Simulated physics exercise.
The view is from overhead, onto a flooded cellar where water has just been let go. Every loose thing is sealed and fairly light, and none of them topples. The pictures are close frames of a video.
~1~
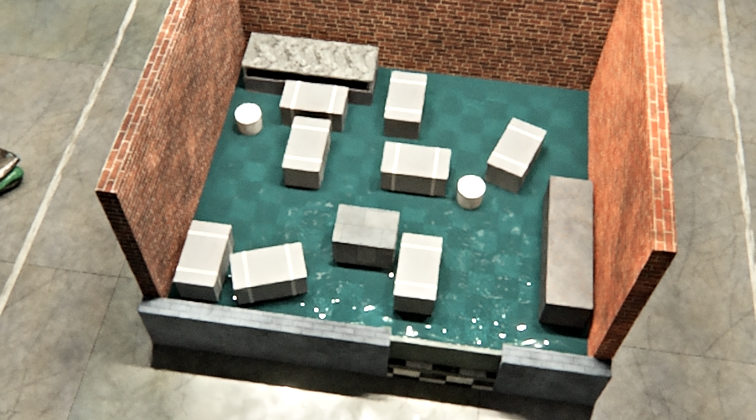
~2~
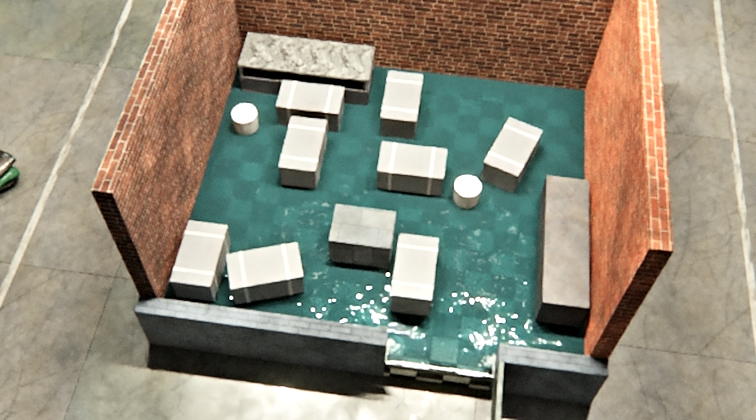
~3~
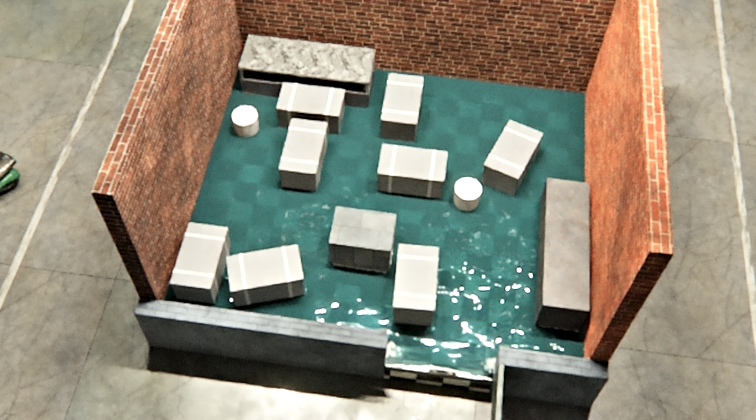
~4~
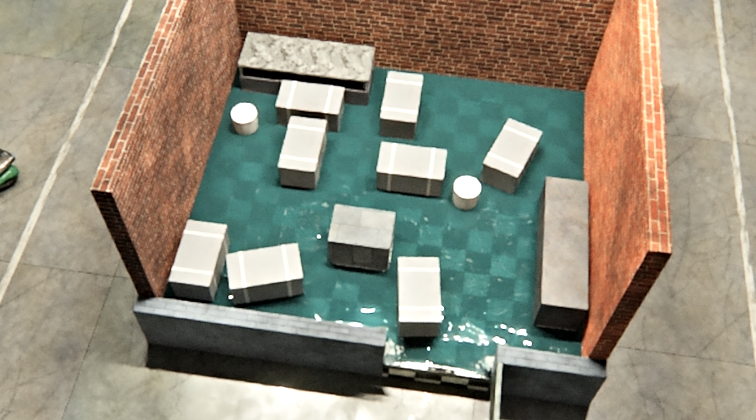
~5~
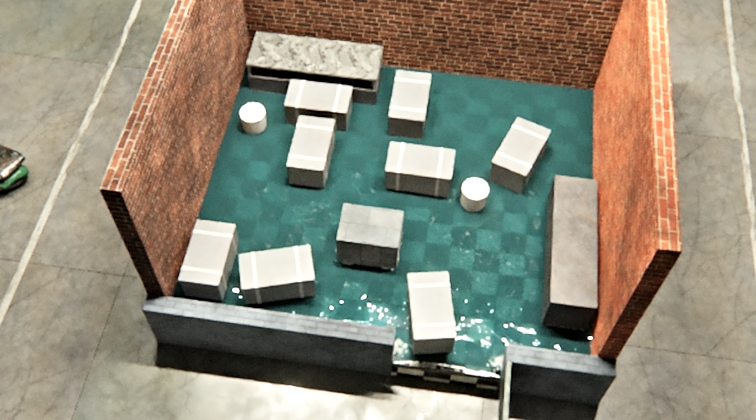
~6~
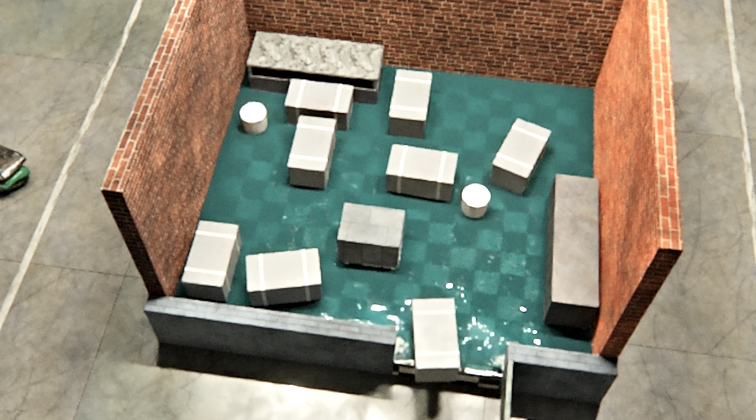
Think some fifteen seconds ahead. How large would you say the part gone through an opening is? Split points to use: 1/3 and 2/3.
From 1/3 to 2/3.
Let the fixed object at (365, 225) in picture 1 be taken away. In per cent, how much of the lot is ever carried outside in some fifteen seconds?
My figure is 40 per cent.
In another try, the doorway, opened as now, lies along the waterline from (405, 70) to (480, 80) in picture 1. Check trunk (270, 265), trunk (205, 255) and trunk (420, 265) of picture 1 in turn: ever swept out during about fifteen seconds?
Per item as listed - not lost, not lost, not lost.
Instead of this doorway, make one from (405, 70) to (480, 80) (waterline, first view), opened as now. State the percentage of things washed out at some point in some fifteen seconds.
Something like 50 percent.
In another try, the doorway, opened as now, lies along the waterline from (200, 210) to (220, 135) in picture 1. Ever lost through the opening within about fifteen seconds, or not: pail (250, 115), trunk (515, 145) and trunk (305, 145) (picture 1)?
First exits, second never exits, third exits.
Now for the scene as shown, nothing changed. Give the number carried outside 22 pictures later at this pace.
4.
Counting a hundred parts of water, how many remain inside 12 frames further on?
74 in a hundred.
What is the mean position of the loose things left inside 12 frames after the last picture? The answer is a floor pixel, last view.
Somewhere near (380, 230) in the last view.
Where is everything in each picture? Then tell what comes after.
In the first frame, a trunk at (419, 266), afloat; a pail at (472, 187), afloat; 0 of 10 have shifted.
In the second frame, a trunk at (415, 266) floats; a pail at (468, 186) floats; 0 of 10 have shifted.
In the third frame, a trunk at (416, 276), afloat, close to its start; a pail at (468, 189) floats; 1 of 10 have shifted.
In the fourth frame, a trunk at (419, 289), afloat, close to its start; a pail at (467, 187), afloat; 1 of 10 have shifted.
In the fifth frame, a trunk at (432, 305), afloat, a stride from its start; a pail at (475, 189) floats, close to its start; 2 of 10 have shifted.
In the sixth frame, a trunk at (436, 333), afloat, a stride from its start; a pail at (476, 196) floats, close to its start; 4 of 10 have shifted.
A moment on, 1 of 10 are out; 9 afloat.
Next, 1 of 10 are out; 9 afloat.
Later, 4 of 10 are out; 6 afloat.
In the end, 5 of 10 are out; 5 afloat.
